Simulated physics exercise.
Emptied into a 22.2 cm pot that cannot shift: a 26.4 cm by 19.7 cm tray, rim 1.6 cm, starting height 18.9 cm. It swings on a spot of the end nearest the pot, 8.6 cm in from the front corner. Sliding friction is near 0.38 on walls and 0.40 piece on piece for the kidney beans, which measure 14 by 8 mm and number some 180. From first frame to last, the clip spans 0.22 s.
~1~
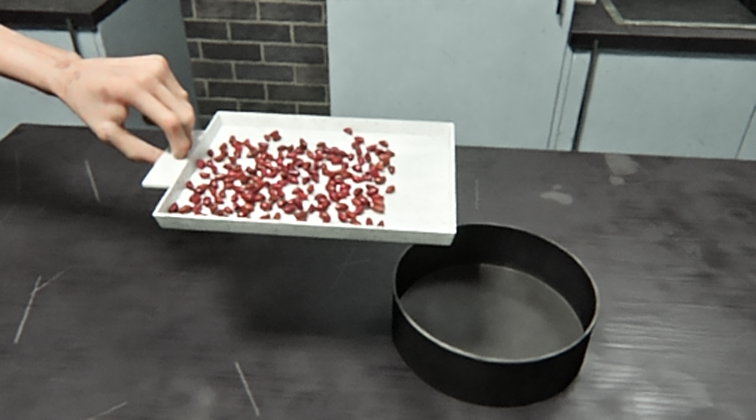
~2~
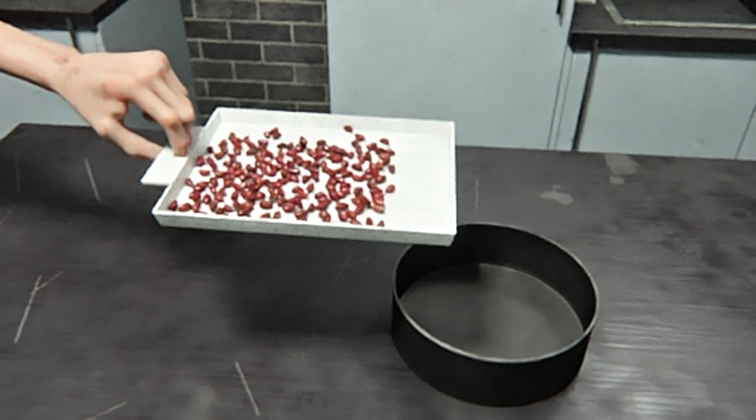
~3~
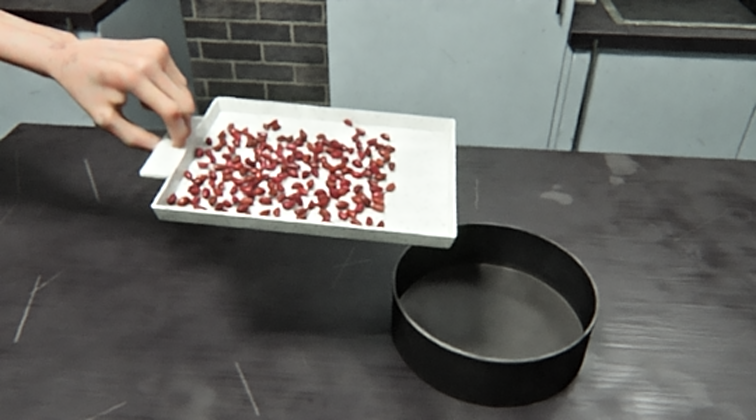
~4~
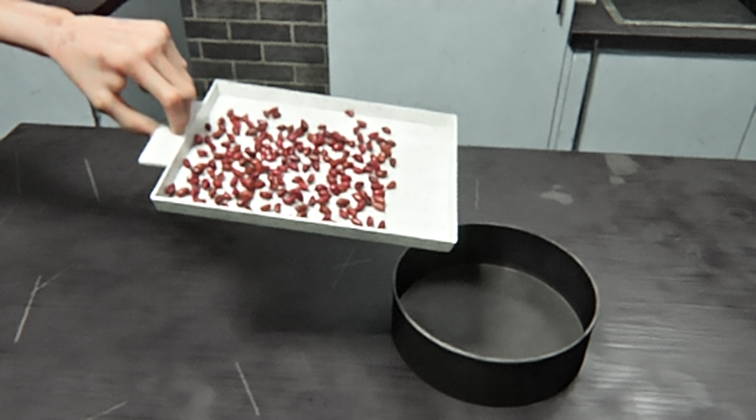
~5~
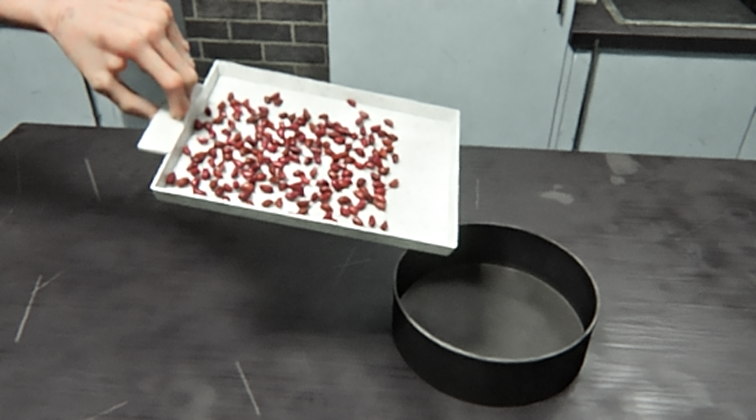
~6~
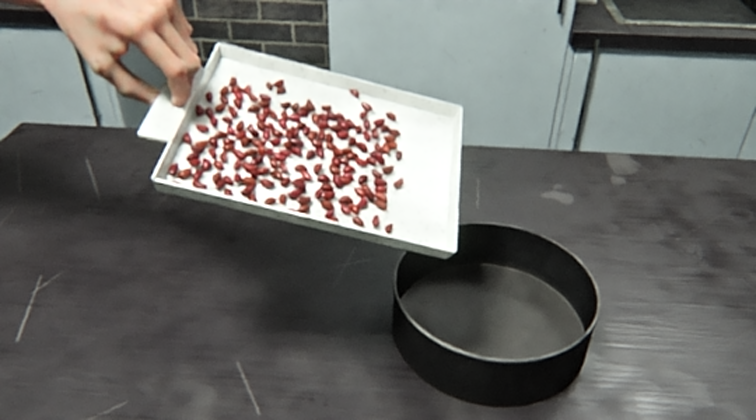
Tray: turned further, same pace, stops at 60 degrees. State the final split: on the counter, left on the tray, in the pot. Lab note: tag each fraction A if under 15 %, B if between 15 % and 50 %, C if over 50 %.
Counter = B, tray = B, pot = B.
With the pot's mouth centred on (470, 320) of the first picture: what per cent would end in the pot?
I'd put it at around 70 per cent.
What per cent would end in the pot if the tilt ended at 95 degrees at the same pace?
It would be near 65 per cent.
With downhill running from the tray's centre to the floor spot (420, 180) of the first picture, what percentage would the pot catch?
Near 65 percent, give or take.
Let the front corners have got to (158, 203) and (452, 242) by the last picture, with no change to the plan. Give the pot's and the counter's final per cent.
Pot: 10, counter: 25.
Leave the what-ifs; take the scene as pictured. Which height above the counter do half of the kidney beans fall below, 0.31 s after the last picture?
Some 22 cm above the counter.
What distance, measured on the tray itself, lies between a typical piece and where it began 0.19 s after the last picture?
Displacement on the tray: About 3 cm.
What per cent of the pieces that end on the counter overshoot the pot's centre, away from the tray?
I reckon around 40 per cent.
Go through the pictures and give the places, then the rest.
The first frame shows tray tilt 0 degrees, front corners at (159, 212) and (451, 230); middle of the pieces at (294, 180); pot at (494, 283).
The second frame shows tray tilt 1 degrees, front corners at (158, 210) and (451, 231); middle of the pieces at (293, 178).
The third frame shows tray tilt 4 degrees, front corners at (157, 204) and (451, 234), lowest corner right front; middle of the pieces at (293, 174).
The fourth frame shows tray tilt 9 degrees, front corners at (157, 196) and (452, 238), lowest corner right front; middle of the pieces at (294, 166).
The fifth frame shows tray tilt 14 degrees, front corners at (157, 186) and (452, 243), lowest corner right front; middle of the pieces at (295, 158).
The sixth frame shows tray tilt 19 degrees, front corners at (157, 177) and (452, 248), lowest corner right front; middle of the pieces at (297, 151); pot at (495, 283).
Then, 0.19 s after the last picture, tilt 41 degrees; the tray holds 100 %, the pot 0 %.
Then, 0.31 s after the last picture, tilt 55 degrees; the tray holds 100 %, the pot 0 %.
Then, 0.56 s after the last picture, tilt 60 degrees; the tray holds 55 %, the pot 10 %.
In the end, counter 35 %, tray 30 %, pot 30 %.
